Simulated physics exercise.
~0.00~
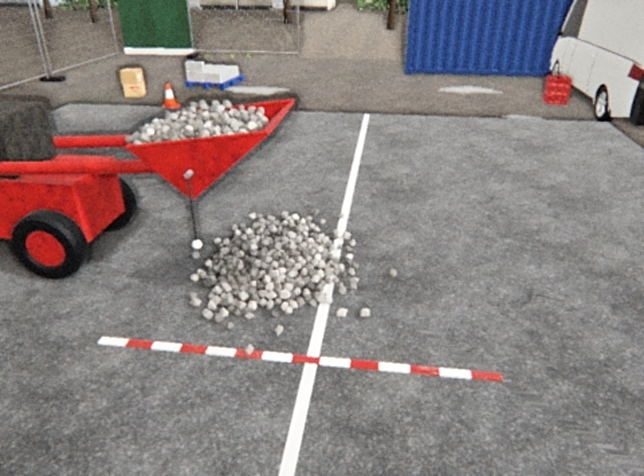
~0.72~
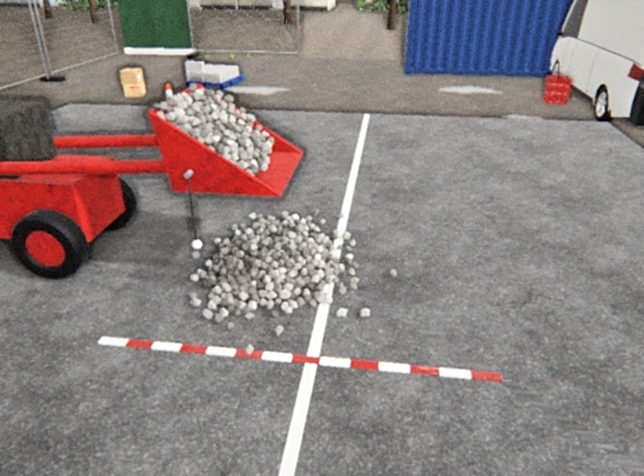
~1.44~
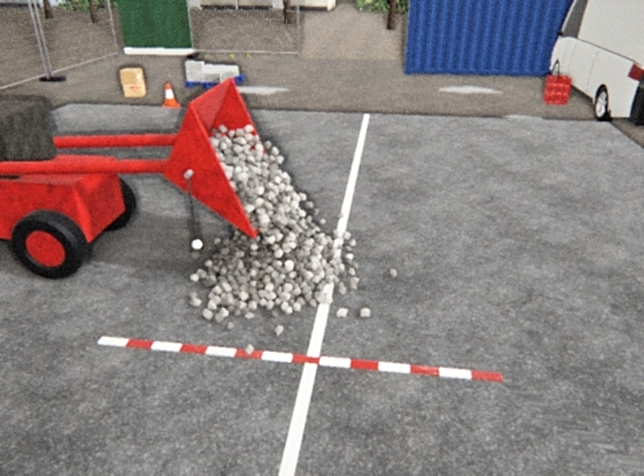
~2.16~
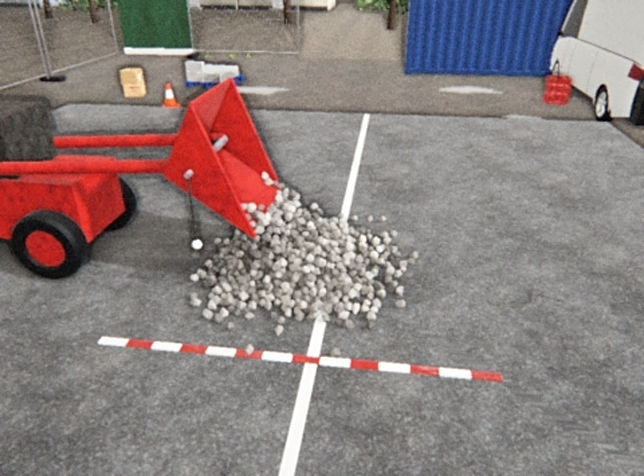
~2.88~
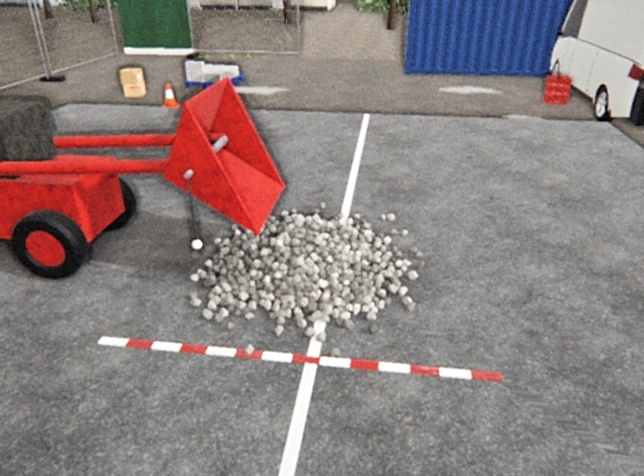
A red loader's bucket full of pale grey stones tipped steadily forward and poured its load onto a heap already lying on the tarmac, until the bucket was empty and the wider pile had spread rightward across the white painted line.
